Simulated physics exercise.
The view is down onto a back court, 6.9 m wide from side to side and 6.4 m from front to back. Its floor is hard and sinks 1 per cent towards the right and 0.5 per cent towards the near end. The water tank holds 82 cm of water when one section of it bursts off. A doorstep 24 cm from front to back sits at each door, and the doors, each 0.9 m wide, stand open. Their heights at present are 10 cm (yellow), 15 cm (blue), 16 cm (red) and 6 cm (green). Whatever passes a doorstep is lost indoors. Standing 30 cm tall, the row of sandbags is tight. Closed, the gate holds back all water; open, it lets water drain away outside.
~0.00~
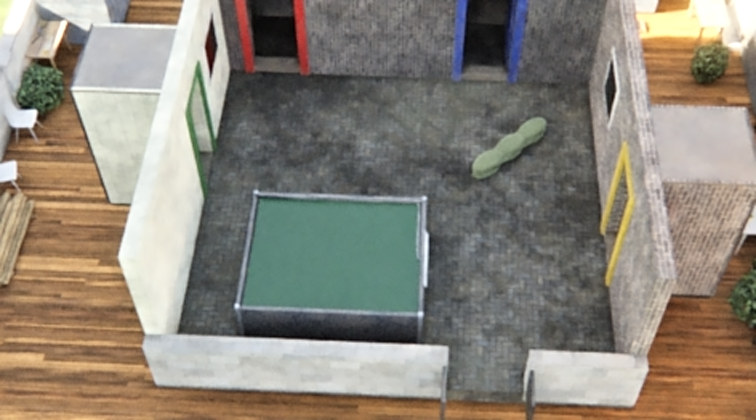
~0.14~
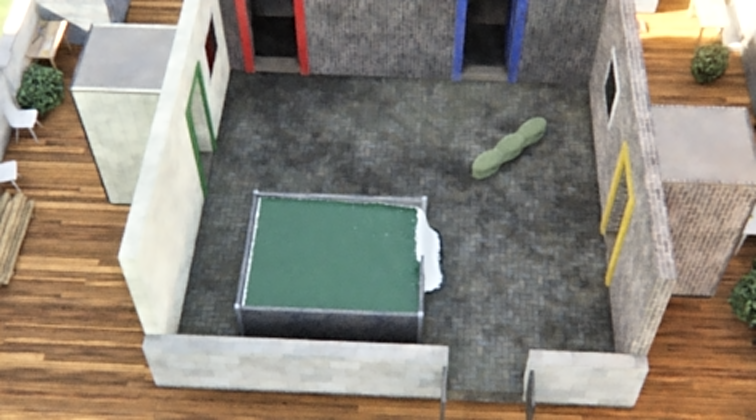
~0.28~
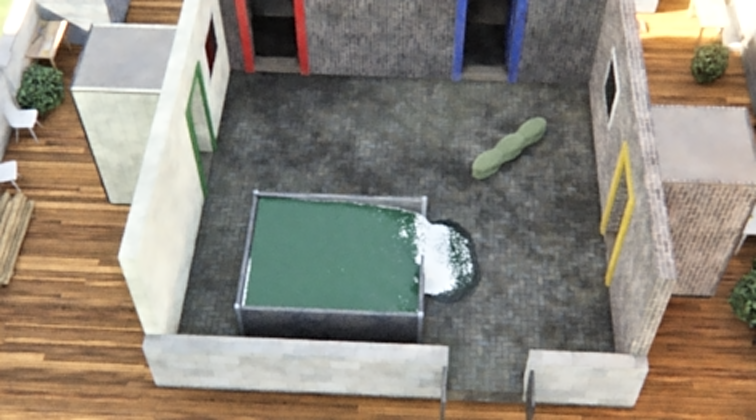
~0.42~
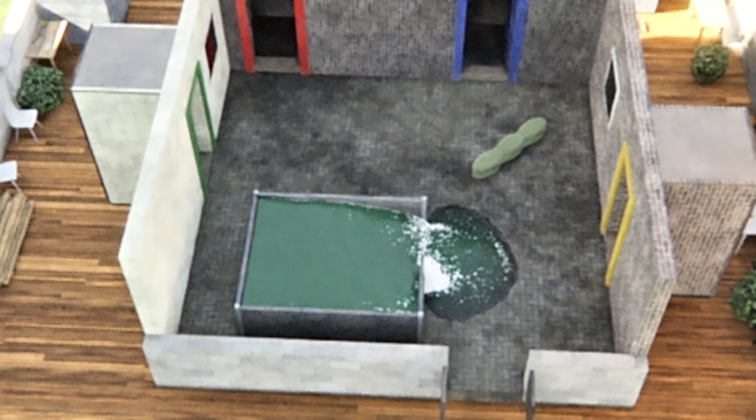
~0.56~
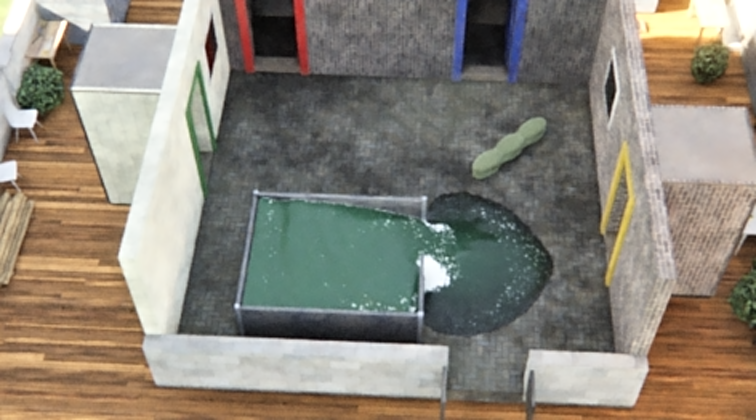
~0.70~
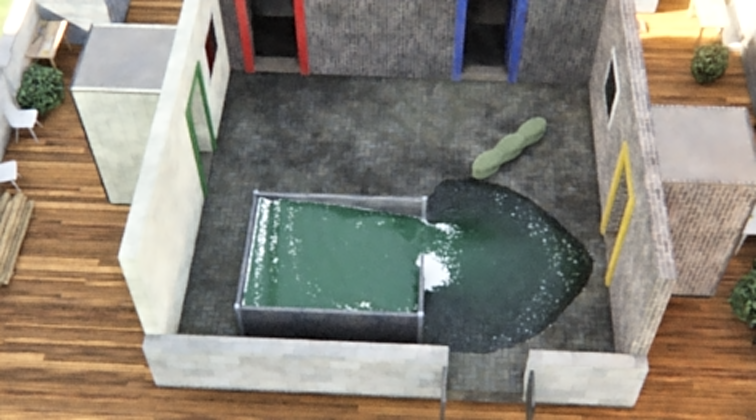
A walled court with a dark paved floor, set among wooden decking, is seen from above by a camera that stays still. A tank of green water stands at the near left, with red and blue doorways at the back, a green one left, a yellow one right, and a lumpy green shape on the floor. Water bursts from the tank's right side in white foam, then spreads rightward across the paving in a widening dark green pool.
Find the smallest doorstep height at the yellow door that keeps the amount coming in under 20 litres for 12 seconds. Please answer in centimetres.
The smallest height is roughly 35 cm.
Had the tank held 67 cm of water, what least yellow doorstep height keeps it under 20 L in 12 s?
28 cm.
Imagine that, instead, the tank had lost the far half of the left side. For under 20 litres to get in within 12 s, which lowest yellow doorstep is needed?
A minimum of about 11.5 cm.
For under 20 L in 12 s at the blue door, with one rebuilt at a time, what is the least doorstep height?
Blue door, minimum about 7.0 cm.
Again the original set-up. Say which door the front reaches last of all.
Coming last is the green one.
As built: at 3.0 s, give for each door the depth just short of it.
Door by door, in centimetres - yellow 33, blue 7, red 0, green 0.
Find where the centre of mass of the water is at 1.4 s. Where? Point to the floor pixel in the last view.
Centre of mass: About (386, 279) px.
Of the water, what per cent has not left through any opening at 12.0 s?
I'd estimate some 78 in a hundred.
After 1.4 s water covers 30 % of the floor, deepest (50 cm) near (431, 259); 21 cm at the yellow door, 74 litres in over its 10 cm doorstep.
After 3.0 s water covers 40 % of the floor, deepest (38 cm) near (587, 88); 33 cm at the yellow door, 389 litres in over its 10 cm doorstep.
After 12.0 s water covers 95 % of the floor, deepest (15 cm) near (230, 364); 14 cm at the yellow door, 821 litres in over its 10 cm doorstep.
At the yellow door as built, the water arrived by 0.8 s and peaked near 36 cm at 2.4 s.
Run again over the same 12 s with other heights there, 83 litres in over 28.5 cm, 5 litres over 38.5 cm. The limit of 20 litres is kept from about 35 cm up.
